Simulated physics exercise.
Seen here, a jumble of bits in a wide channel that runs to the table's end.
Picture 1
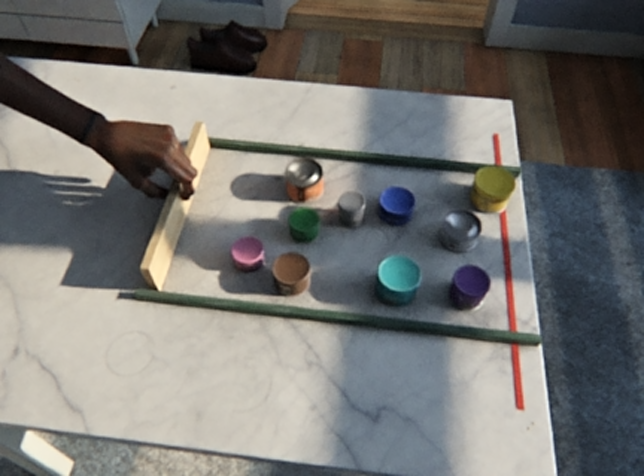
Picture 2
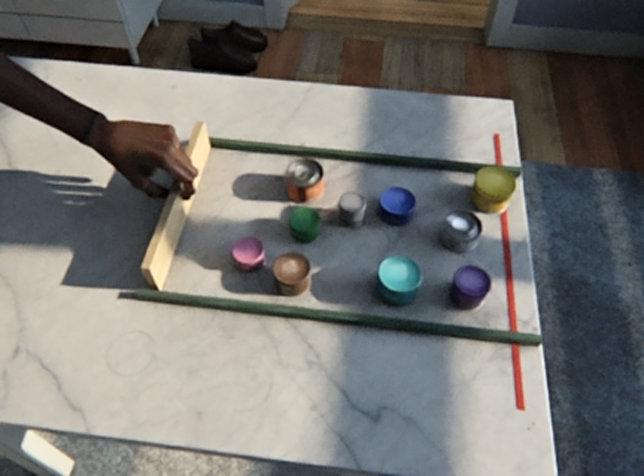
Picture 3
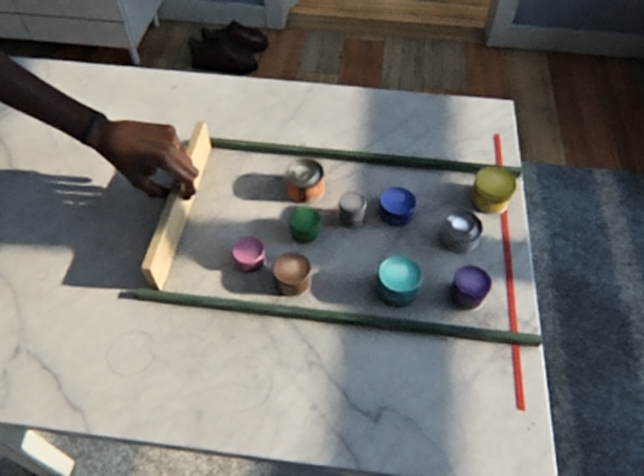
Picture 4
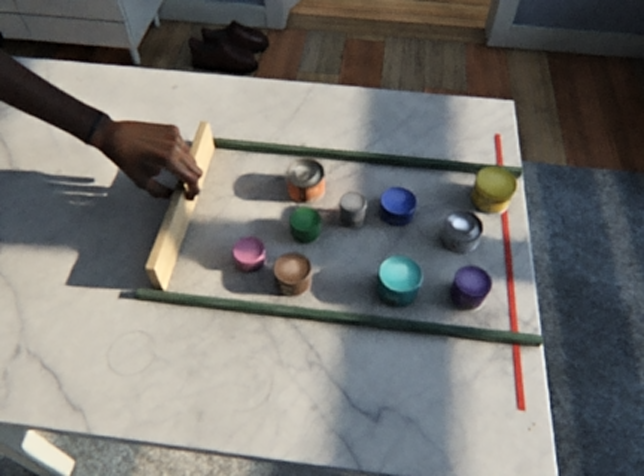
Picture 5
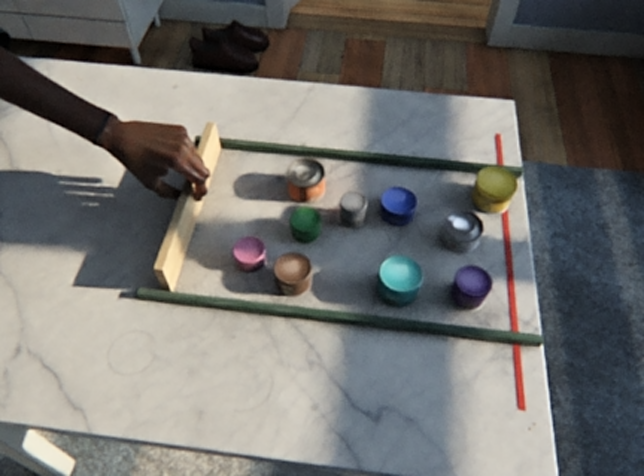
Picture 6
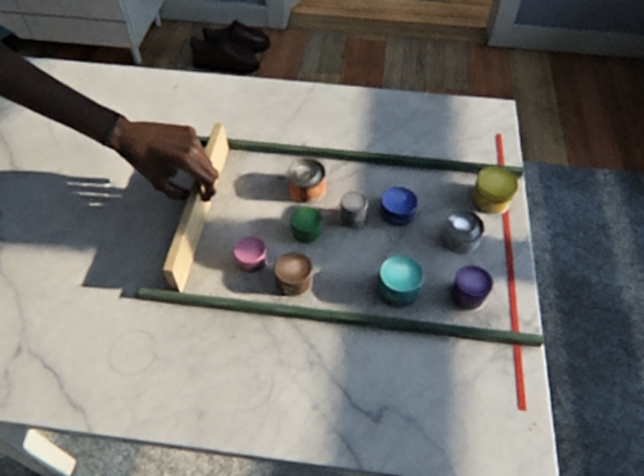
A hand sliding a wooden board slightly right between two green rails on a marble table, the colourful pots ahead staying nearly still.
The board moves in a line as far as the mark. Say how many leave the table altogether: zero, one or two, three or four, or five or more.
The number that fall off is five or more.
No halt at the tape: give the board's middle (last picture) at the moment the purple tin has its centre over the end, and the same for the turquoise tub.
At (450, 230) for the purple tin; at (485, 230) for the turquoise tub.
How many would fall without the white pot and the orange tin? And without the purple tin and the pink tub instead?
It would be 3 and 4.
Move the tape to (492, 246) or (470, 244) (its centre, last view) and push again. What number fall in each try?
Down on the floor: 5 and 1.
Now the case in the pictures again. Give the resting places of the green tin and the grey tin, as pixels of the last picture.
Near (528, 249) and (524, 223).
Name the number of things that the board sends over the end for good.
The count is 5.
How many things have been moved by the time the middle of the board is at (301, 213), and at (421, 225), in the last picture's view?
The counts are 4 and 9.
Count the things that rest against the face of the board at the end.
5 of them.
Soon after, none off yet; yellow pot at rest near (494, 191); purple tin at rest near (471, 289); white pot at rest near (463, 231).
After that, none off yet; yellow pot displaced a little near (511, 190); purple tin displaced well along near (546, 301); white pot displaced about its own width near (513, 249).
In the end, the number that fall off is five or more; gone, blue tub, turquoise tub, white pot, purple tin and yellow pot.
